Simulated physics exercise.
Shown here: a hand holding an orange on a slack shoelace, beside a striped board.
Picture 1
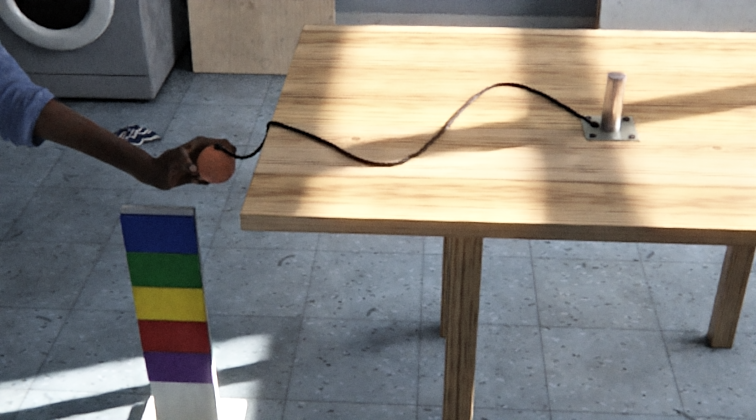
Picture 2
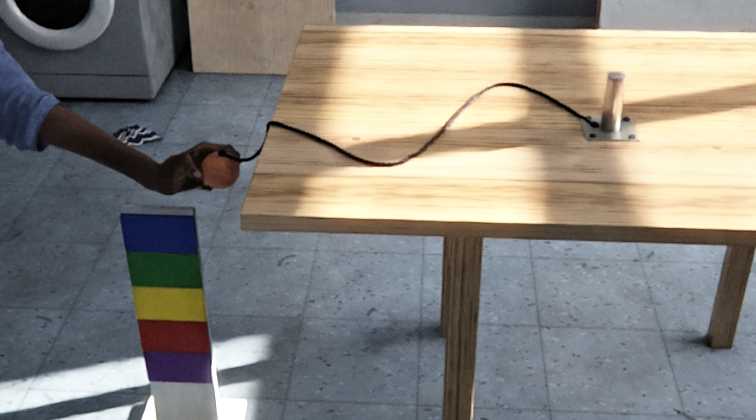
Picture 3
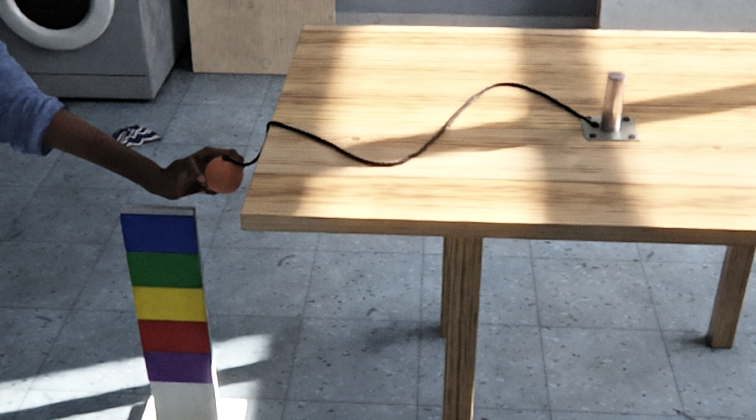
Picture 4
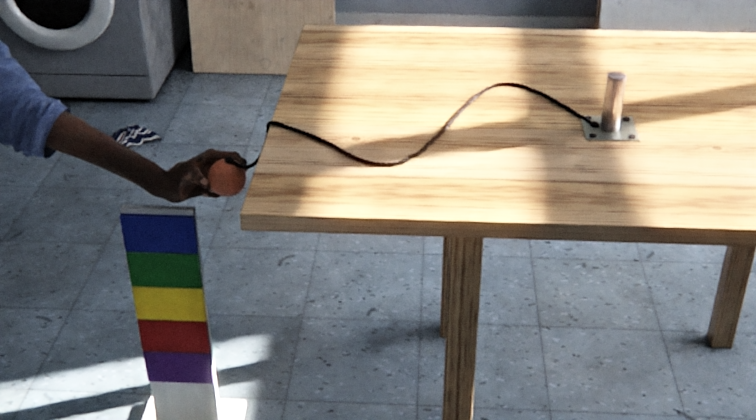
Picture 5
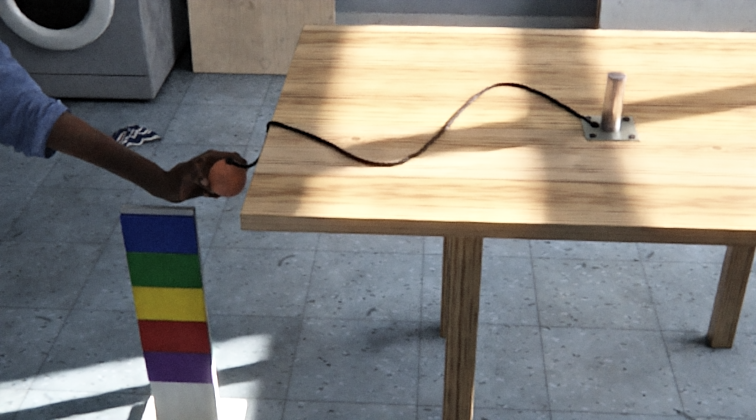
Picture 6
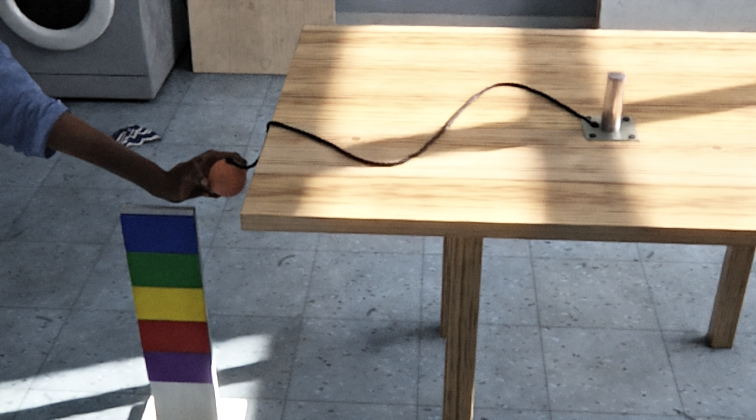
A hand held an orange ball tied to a slack dark cord above a striped board, shifted it slightly right and down toward the wooden table's edge, then kept it almost still.
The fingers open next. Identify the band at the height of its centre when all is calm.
Its centre is at red.
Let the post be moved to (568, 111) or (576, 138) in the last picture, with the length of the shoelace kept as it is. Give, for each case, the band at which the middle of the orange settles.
It comes out purple the first time and purple the second time.
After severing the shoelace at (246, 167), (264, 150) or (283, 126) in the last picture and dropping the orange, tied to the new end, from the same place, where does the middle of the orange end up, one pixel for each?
Try by try: (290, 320), (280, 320) and (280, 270).
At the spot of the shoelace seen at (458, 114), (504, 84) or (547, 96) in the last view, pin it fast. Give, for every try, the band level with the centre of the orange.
Note: Try 1 green; try 2 yellow; try 3 yellow.
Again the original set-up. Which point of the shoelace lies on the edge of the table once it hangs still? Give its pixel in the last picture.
The spot located at (411, 157) in the last picture.
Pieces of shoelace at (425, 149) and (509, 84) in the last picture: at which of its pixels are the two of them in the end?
One finishes at (291, 108) and the other at (466, 119).
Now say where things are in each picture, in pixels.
Orange (216, 165); blue (159, 235); green (164, 271); yellow (169, 305); red (174, 338); purple (178, 368), in the first frame.
Orange (221, 170); shoelace through (561, 105) (488, 89) (444, 130) (379, 164) (296, 130), in the second frame.
Orange (225, 175), in the third frame.
Orange (227, 178); shoelace through (561, 105) (488, 89) (444, 130) (379, 164) (296, 130), in the fourth frame.
Orange (228, 178), in the fifth frame.
Orange (228, 178); shoelace through (561, 105) (488, 89) (444, 130) (379, 164) (296, 130), in the sixth frame.
Soon after, orange near (281, 305); level with yellow.
After that, orange near (298, 321); level with red.
In the end, orange near (294, 326); level with red. At red.
